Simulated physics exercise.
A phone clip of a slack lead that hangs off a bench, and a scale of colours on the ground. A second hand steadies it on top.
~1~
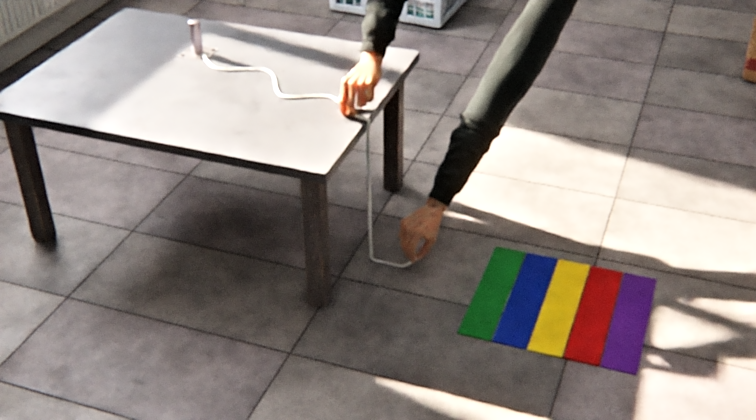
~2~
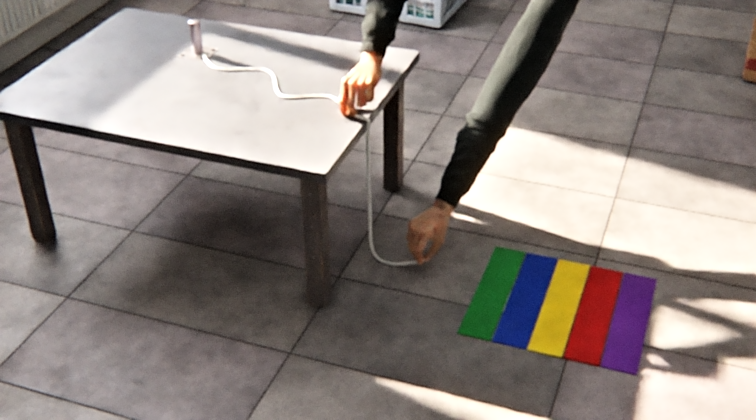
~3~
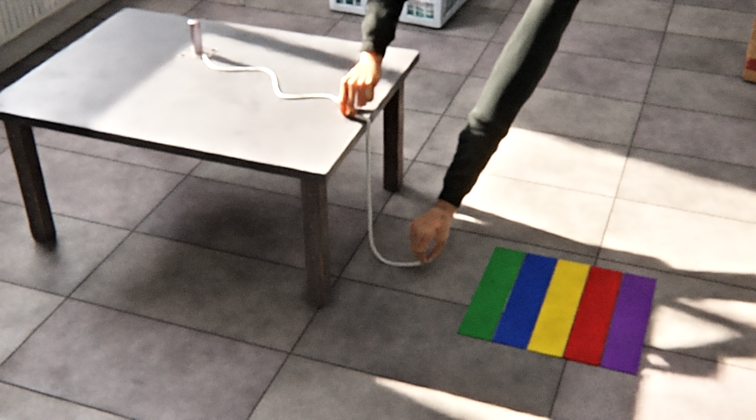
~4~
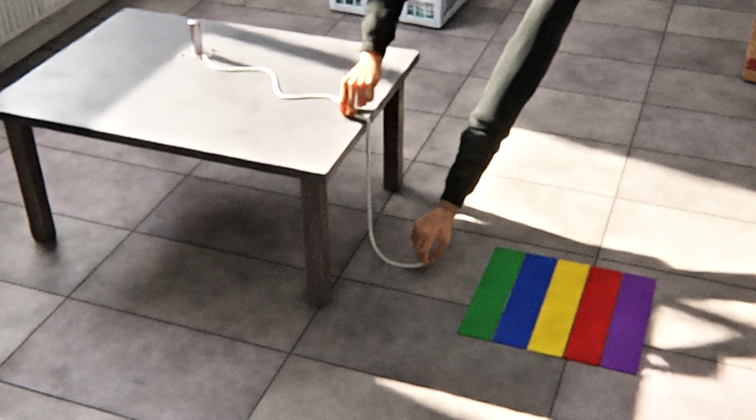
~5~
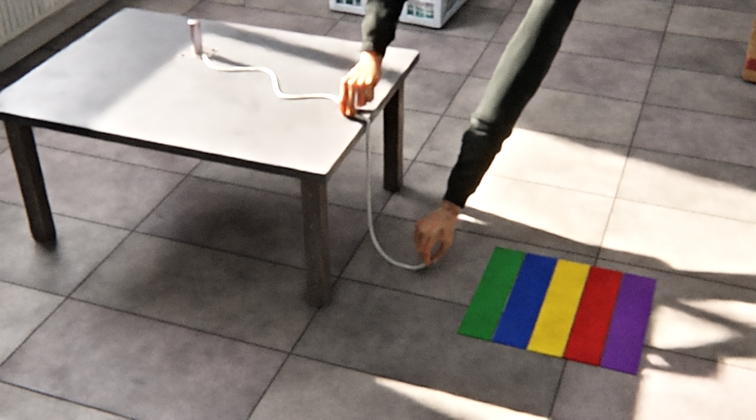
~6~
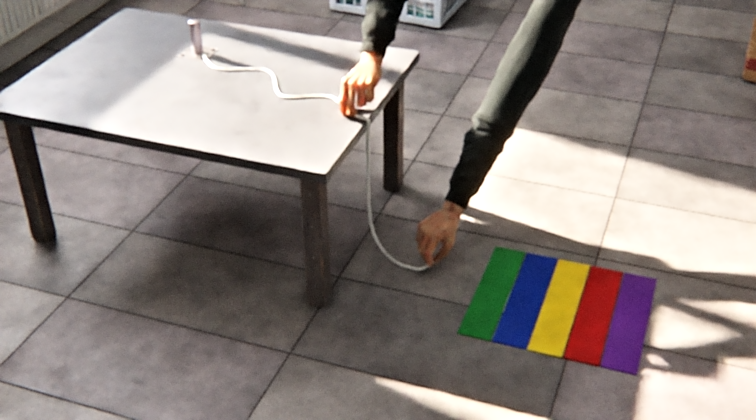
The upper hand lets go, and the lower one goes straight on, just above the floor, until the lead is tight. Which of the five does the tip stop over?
Over yellow.
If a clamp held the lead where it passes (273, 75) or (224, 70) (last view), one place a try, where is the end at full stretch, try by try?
The places are (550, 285) and (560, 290).
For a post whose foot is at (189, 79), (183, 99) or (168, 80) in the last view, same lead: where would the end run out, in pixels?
In that order: (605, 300), (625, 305) and (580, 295).
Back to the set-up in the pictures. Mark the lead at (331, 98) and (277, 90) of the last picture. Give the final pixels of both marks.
At (356, 108), then (305, 90).
Soon after, end near (495, 275); over green.
After that, end near (540, 285); over blue.
At the stop, end near (568, 291); over yellow. The end stops over the yellow strip.
